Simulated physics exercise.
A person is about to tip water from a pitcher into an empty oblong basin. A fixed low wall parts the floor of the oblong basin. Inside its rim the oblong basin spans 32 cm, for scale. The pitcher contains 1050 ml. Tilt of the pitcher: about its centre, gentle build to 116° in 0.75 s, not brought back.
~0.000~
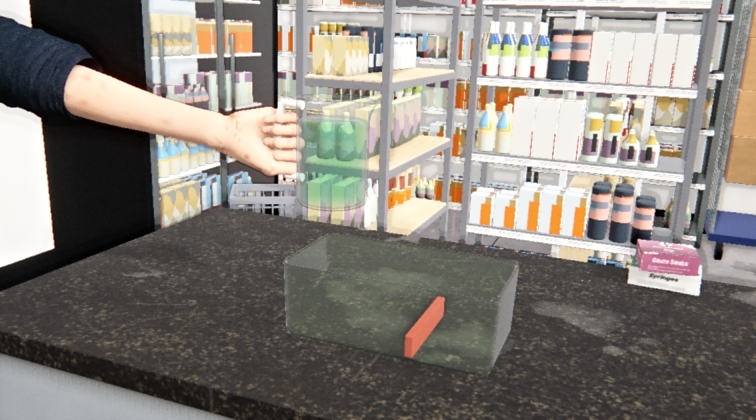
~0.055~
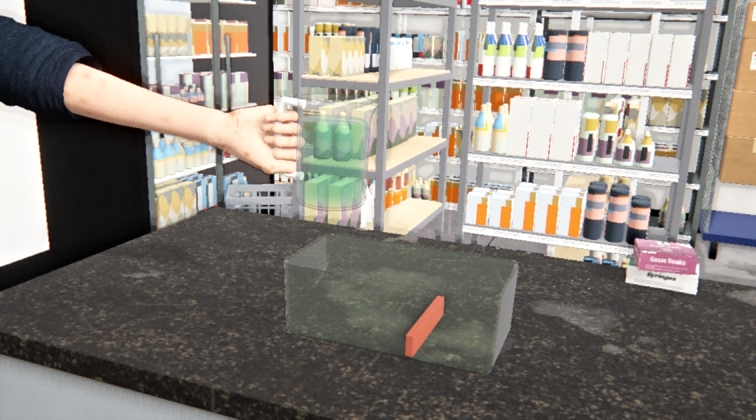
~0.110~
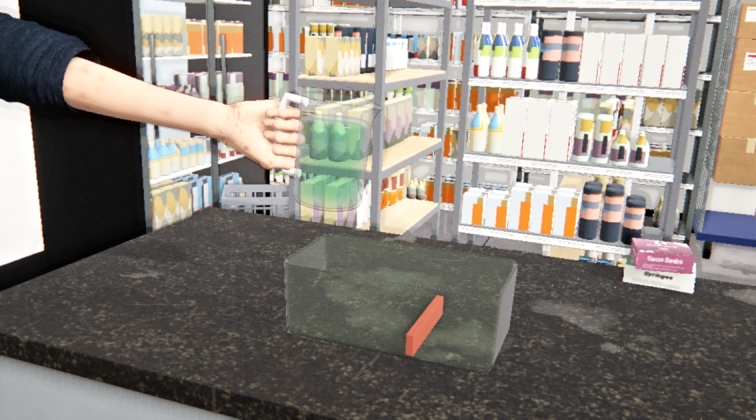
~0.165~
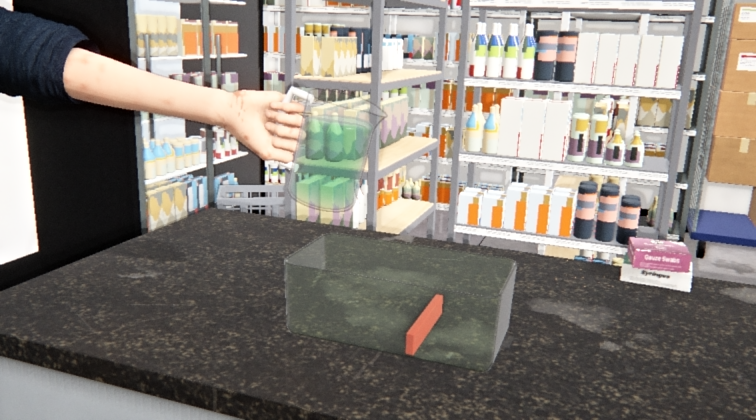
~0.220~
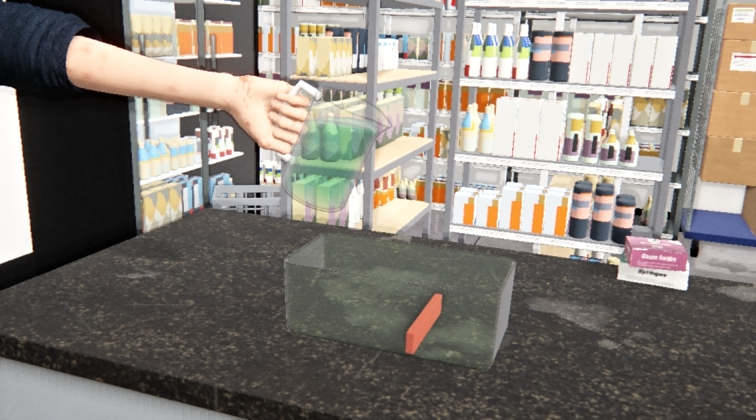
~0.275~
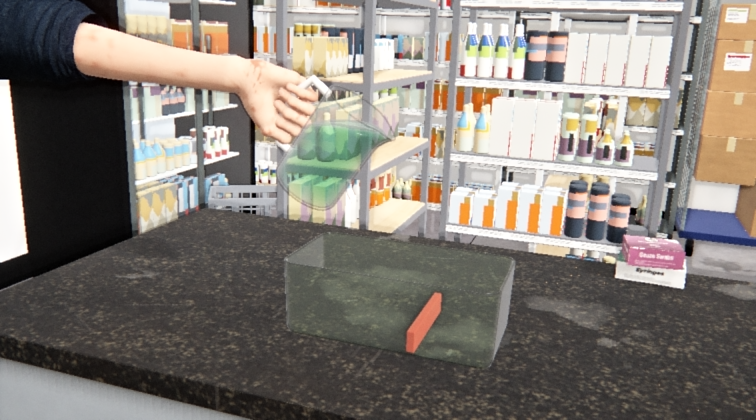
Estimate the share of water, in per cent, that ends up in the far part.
About 33 per cent.
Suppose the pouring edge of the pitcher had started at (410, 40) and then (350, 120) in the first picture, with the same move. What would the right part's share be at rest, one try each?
Around 50 per cent first, around 15 per cent next.
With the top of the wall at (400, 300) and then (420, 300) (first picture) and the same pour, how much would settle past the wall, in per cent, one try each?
I'd say 80 percent on the first go, 35 percent on the next.
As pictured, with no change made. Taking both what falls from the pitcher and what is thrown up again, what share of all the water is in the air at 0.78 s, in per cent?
I'd say some 18 per cent is in the air.
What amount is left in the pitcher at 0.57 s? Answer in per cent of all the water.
About 68 per cent.
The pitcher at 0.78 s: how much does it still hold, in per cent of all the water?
About 16 per cent.
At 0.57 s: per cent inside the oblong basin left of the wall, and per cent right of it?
I'd say some 2 on the left and some 8 on the right.
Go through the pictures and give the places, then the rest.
In the first frame, it leans 0°; its right rim is at (377, 102); the water meets the walls at (304, 117) and (366, 123); the oblong basin's rim runs from (307, 248) to (509, 282); the wall's top is at (426, 316).
In the second frame, it leans 2°; its right rim is at (379, 104); the water meets the walls at (305, 117) and (367, 123).
In the third frame, it leans 6°; its right rim is at (382, 108); the water meets the walls at (307, 116) and (370, 125).
In the fourth frame, it leans 13°; its right rim is at (387, 116); the water meets the walls at (308, 120) and (373, 126).
In the fifth frame, it leans 23°; its right rim is at (392, 126); the water meets the walls at (304, 134) and (379, 129).
In the sixth frame, it leans 34°; its right rim is at (395, 139); the water meets the walls at (298, 142) and (388, 134).
After 0.57 s the tilt is 100° and 68 per cent is still to pour, 2 is left of the wall and 8 right of it.
After 0.78 s the tilt is 116° and 17 per cent is still to pour, 40 is left of the wall and 25 right of it.
After 1.01 s the tilt is 116° and 1 per cent is still to pour, 58 is left of the wall and 31 right of it.
After 1.25 s the tilt is 116° and 0 per cent is still to pour, 62 is left of the wall and 32 right of it.
In the end 62 per cent lies left of the wall, 33 right of it and 6 outside.
